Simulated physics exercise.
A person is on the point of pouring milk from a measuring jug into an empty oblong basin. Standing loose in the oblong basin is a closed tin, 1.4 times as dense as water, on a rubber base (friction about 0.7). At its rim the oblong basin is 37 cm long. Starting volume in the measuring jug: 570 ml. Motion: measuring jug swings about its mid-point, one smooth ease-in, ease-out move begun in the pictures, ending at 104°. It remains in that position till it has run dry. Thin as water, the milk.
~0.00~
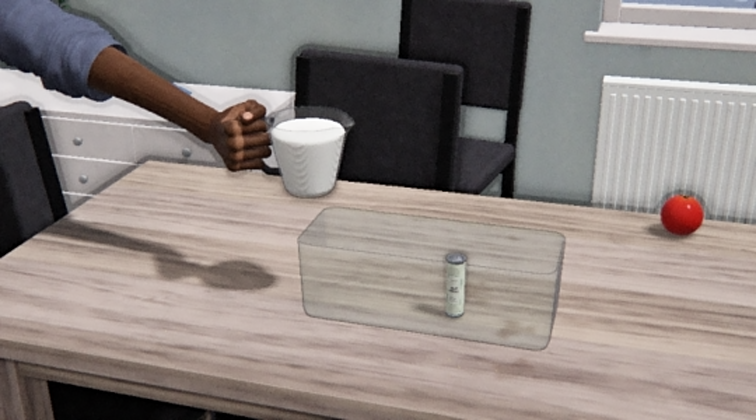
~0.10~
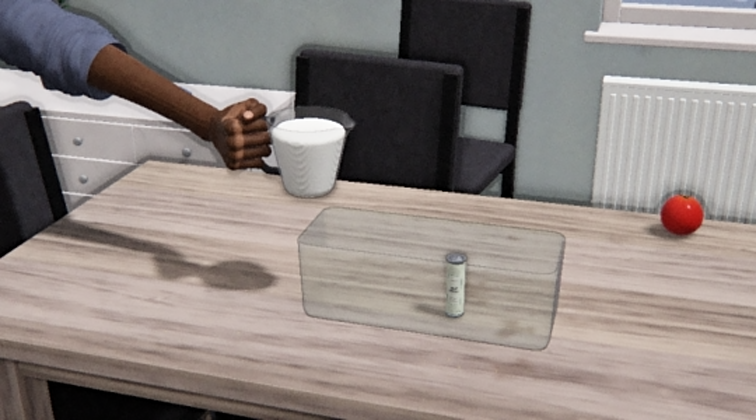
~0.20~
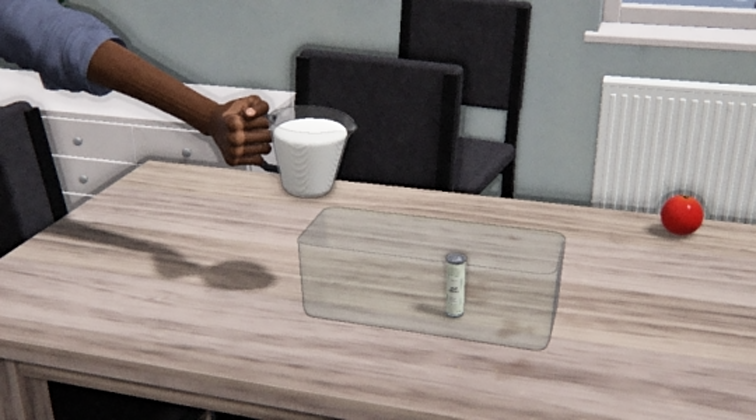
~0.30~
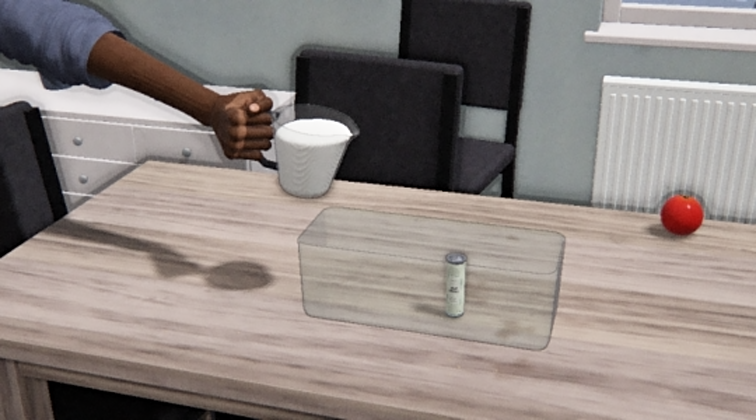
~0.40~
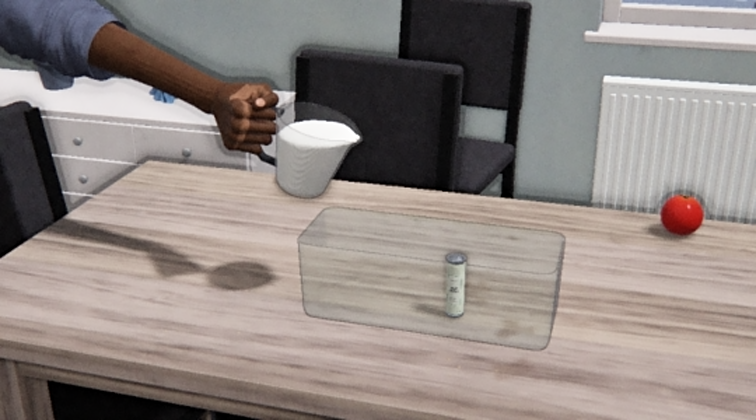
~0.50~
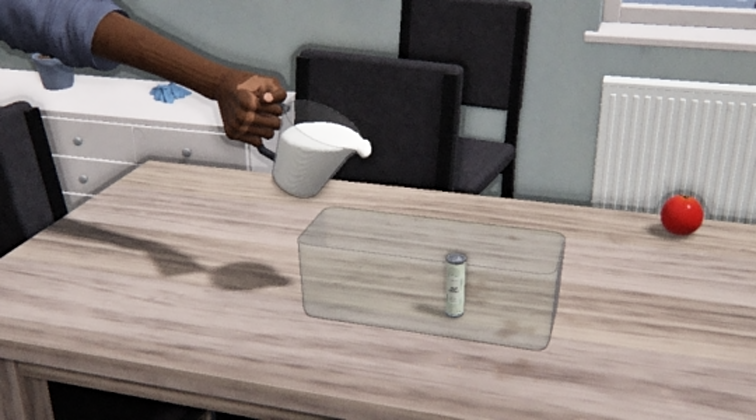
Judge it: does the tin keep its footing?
My bet is it never capsizes.
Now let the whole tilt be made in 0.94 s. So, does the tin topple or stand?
The tin would stay balanced.
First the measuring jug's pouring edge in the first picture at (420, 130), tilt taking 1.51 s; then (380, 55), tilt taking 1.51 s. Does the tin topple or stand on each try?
In the first try it comes down; in the second it comes down.
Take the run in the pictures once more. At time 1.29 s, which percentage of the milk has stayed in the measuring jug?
7 %.
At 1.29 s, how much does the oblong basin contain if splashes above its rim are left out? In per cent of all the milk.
Value: Approx. 88 %.
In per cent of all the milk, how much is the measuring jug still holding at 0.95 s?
Around 52 percent.
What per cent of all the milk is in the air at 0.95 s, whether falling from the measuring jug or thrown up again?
Roughly 16 percent.
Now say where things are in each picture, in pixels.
The first frame shows tilt 0°; pouring edge (353, 124); surface from (275, 125) to (345, 132); the oblong basin's rim runs from (311, 225) to (561, 255); the tin's top is at (456, 261).
The second frame shows tilt 1°; pouring edge (354, 125); surface from (276, 126) to (345, 132).
The third frame shows tilt 5°; pouring edge (356, 128); surface from (278, 126) to (347, 133).
The fourth frame shows tilt 10°; pouring edge (359, 133); surface from (280, 127) to (351, 134).
The fifth frame shows tilt 17°; pouring edge (362, 140); surface from (282, 128) to (359, 137).
The sixth frame shows tilt 26°; pouring edge (364, 149); surface from (285, 131) to (362, 143); 1 per cent is over the edge.
Then, 0.95 s in, the tilt is 73° and 53 per cent is still to pour; the tin stands where it began.
Then, 1.29 s in, the tilt is 99° and 7 per cent is still to pour; the tin stands where it began.
Then, 1.63 s in, the tilt is 104° and 0 per cent is still to pour; the tin stands where it began.
Then, 2.01 s in, the tilt is 104° and 0 per cent is still to pour; the tin stands where it began.
Finally, the tin stands where it began.
